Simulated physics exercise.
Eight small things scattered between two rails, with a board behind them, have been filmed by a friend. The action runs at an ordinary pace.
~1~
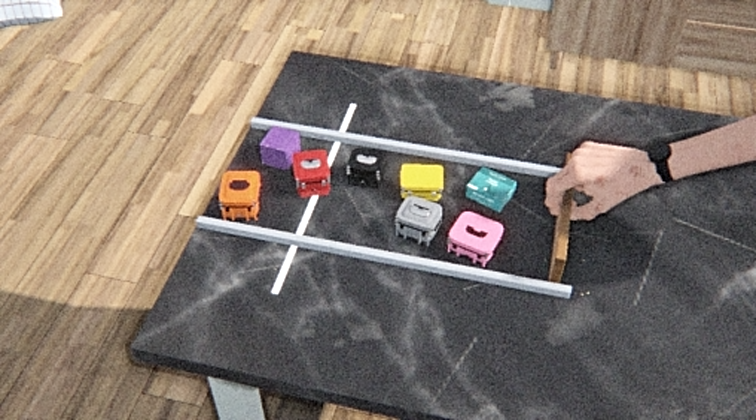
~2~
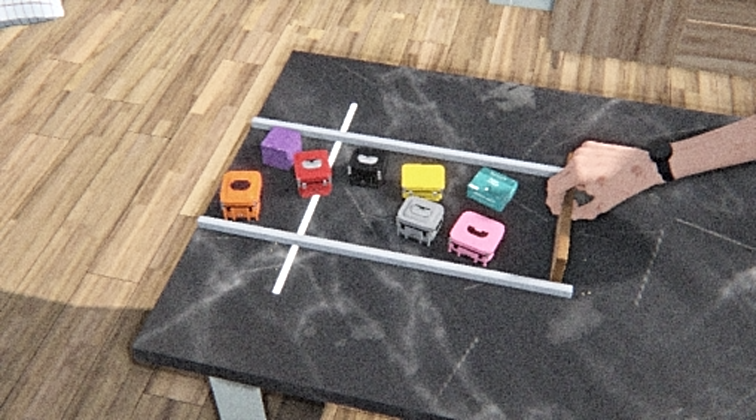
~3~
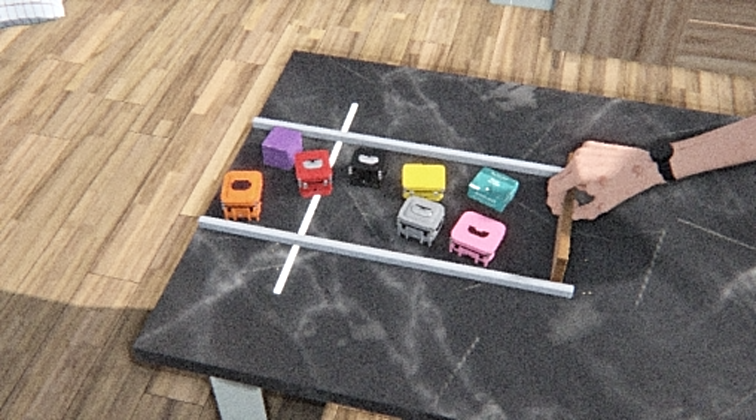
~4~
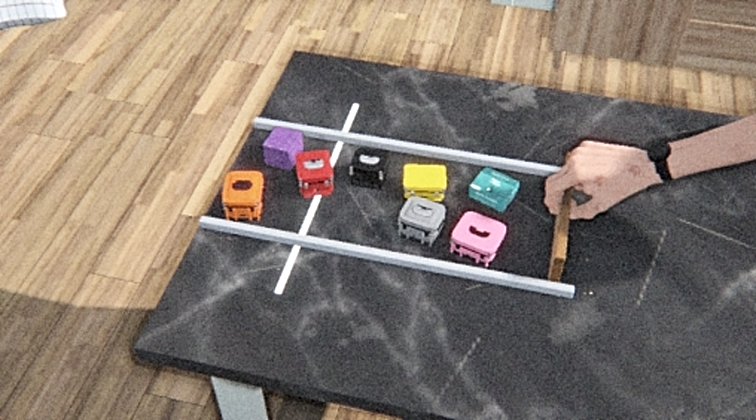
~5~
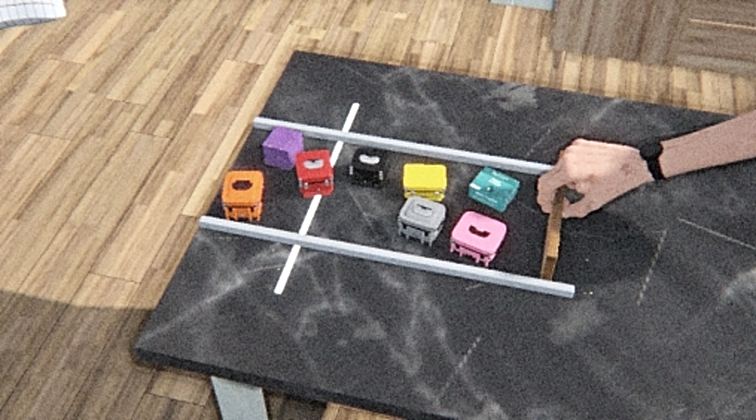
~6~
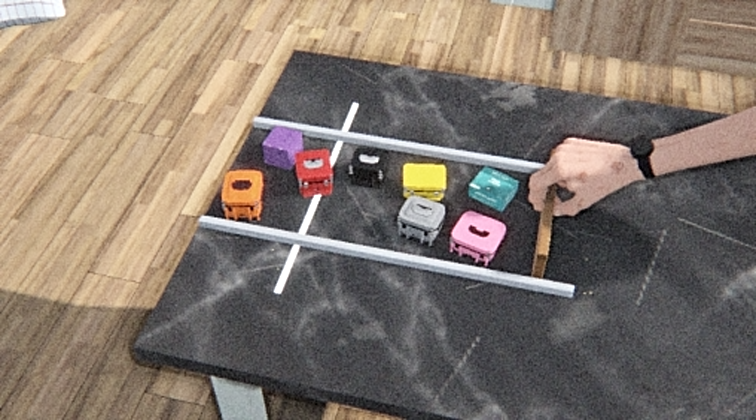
A hand slides a wooden board slightly left between two rails behind eight still, colourful objects.
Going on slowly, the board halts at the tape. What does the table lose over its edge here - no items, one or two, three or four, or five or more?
It loses one or two items.
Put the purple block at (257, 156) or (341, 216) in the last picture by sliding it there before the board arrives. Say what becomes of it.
Taking the places in order, it ends up off; it sits tight.
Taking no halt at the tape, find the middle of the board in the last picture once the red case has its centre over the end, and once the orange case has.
Its middle is about (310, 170) and about (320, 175).
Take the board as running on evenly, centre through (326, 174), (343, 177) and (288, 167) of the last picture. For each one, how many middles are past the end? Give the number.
The numbers past the end are 1, 1 and 4.
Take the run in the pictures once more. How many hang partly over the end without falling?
I'd say 3 of them.
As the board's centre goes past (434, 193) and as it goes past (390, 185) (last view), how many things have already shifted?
At the first spot the count is 6, and at the second it is 7.
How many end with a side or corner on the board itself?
At rest, 2 are in contact.
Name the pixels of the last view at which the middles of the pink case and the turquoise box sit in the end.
The pink case ends up near (288, 208), and the turquoise box near (309, 163).
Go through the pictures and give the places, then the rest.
Orange case (241, 195); purple block (281, 148); red case (312, 173); board (563, 217); tape (319, 188), in the first picture.
Purple block (282, 148); grey case (420, 220), in the second picture.
Red case (314, 173); black case (369, 168), in the third picture.
Orange case (244, 196); board (563, 216), in the fourth picture.
Purple block (283, 148); yellow case (425, 183), in the fifth picture.
Orange case (244, 195); purple block (283, 147); red case (314, 173); board (547, 213); tape (321, 187), in the sixth picture.
A little later, none off yet; orange case at rest near (244, 195); purple block at rest near (283, 147); red case at rest near (314, 173).
Next, none off yet; orange case at rest near (244, 195); purple block shifted a little near (274, 146); red case shifted about its own width near (283, 179).
When it is over, the number that fall off is one or two; down, purple block.
